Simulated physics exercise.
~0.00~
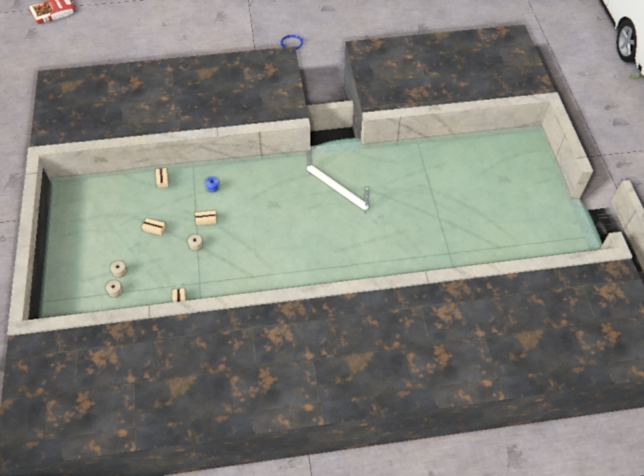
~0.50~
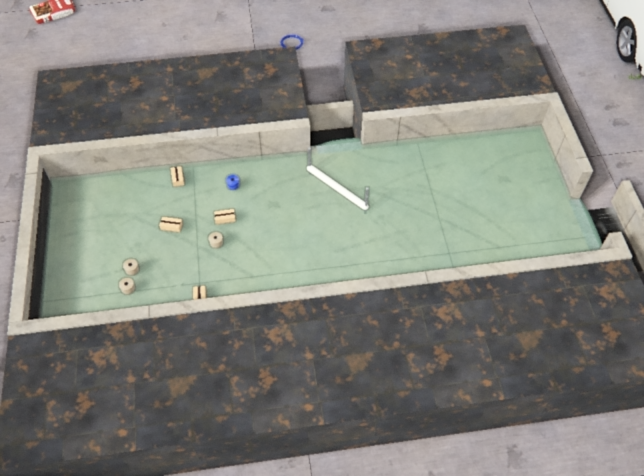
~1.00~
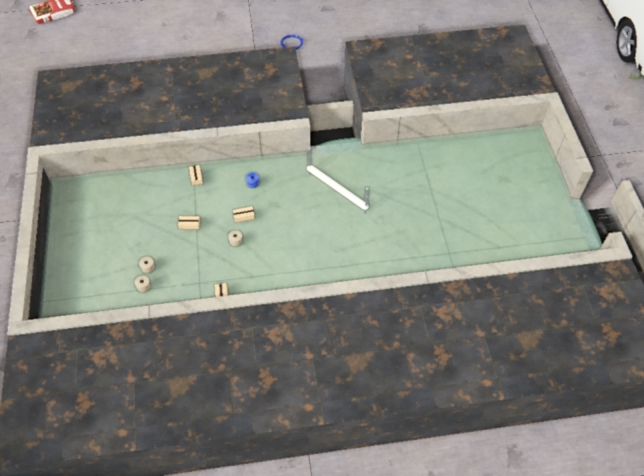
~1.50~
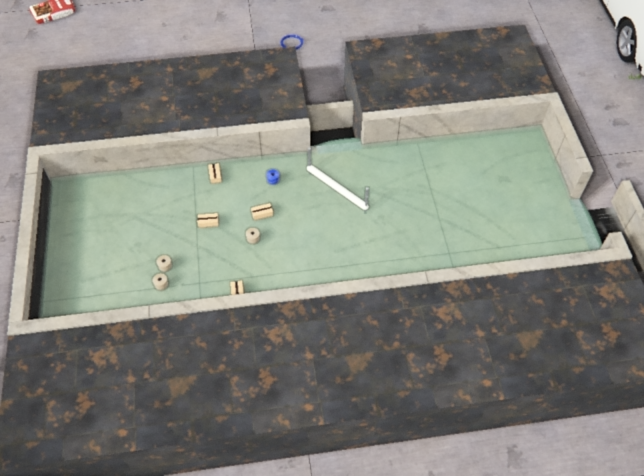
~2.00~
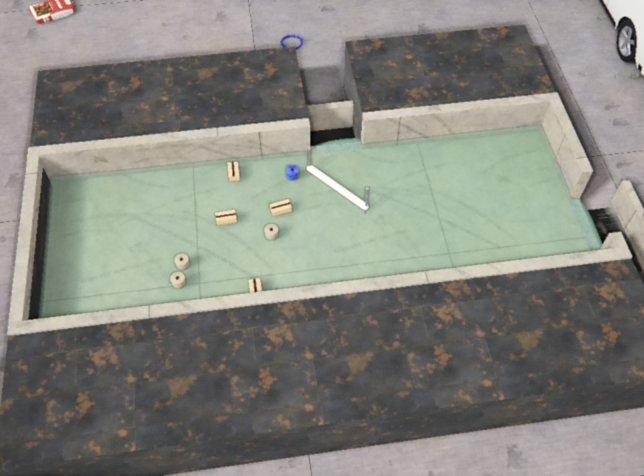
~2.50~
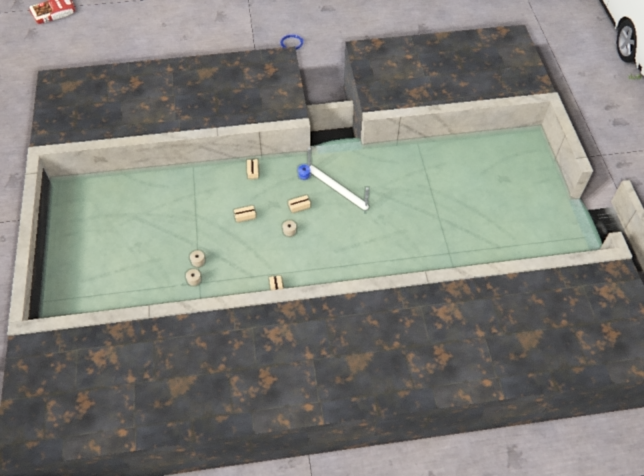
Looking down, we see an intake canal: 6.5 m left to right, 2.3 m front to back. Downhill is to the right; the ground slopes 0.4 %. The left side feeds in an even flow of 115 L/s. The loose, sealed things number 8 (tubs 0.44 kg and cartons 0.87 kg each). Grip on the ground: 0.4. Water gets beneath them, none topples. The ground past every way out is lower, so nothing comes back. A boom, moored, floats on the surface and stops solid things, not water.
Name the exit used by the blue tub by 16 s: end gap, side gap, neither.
The way out for the blue tub is nonexistent.
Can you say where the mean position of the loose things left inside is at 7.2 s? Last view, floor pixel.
(371, 229).
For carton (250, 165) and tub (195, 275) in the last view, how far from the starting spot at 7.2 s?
Result, in order - first: Gone out; second: 300 cm.
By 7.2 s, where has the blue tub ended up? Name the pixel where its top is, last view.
Look around (333, 190) in the last view.
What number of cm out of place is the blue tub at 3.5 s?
Close to 120 cm.
After 3.5 s the blue tub is near (314, 176), 1.3 m from its start, afloat; 0 of 8 are out; 8 afloat.
After 7.2 s the blue tub is near (333, 190), 1.5 m from its start, afloat; 1 of 8 are out; 7 afloat.
After 12.0 s the blue tub is near (338, 193), 1.6 m from its start, afloat; 1 of 8 are out; 7 afloat.
After 16.0 s the blue tub is near (343, 196), 1.7 m from its start, afloat; 5 of 8 are out; 3 afloat.
